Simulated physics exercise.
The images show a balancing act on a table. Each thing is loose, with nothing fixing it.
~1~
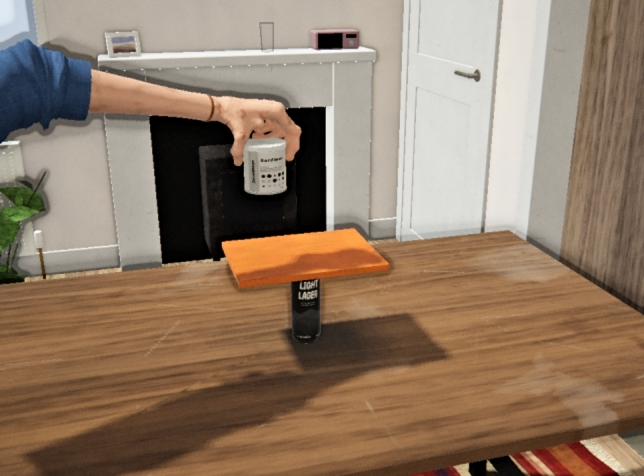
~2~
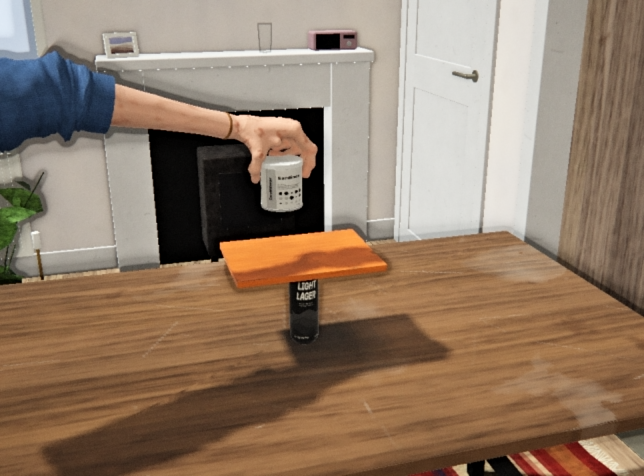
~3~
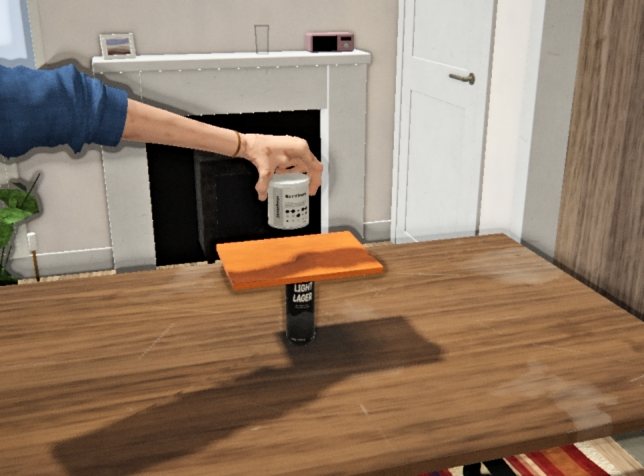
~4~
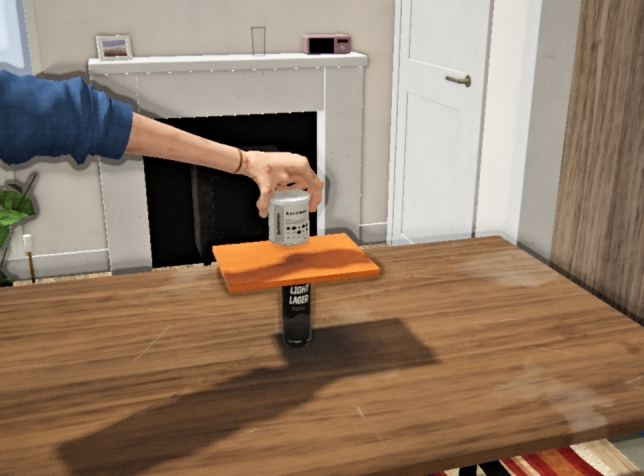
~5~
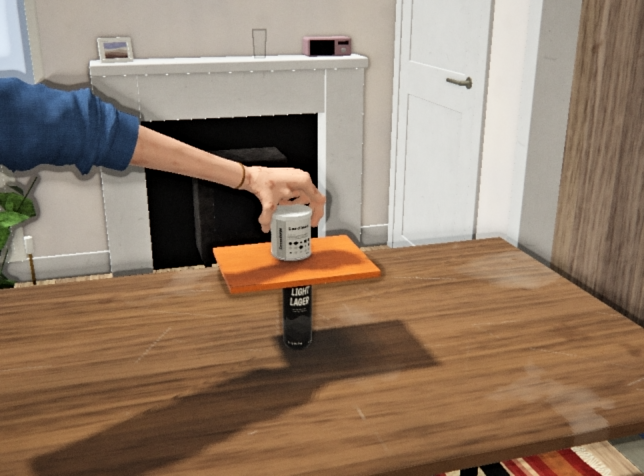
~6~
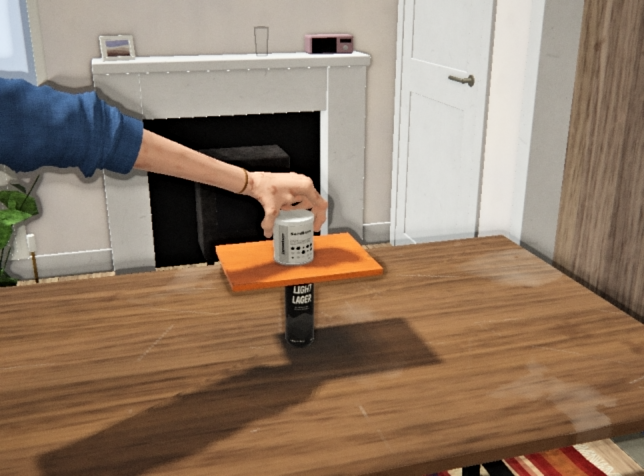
A hand lowering a white tin onto an orange board balanced on a dark can, then keeping hold of it.
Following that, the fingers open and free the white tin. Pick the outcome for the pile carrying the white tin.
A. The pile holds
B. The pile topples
The answer is A.
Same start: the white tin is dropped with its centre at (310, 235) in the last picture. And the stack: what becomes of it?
Then it keeps its balance.
Then, 0.20 s later than the last frame, all is still.
Then, 0.50 s later than the last frame, white tin resting near (293, 237).
When it is over, all 3 as before. End places, in pixels of the last picture, white tin near (293, 237). The stack holds.
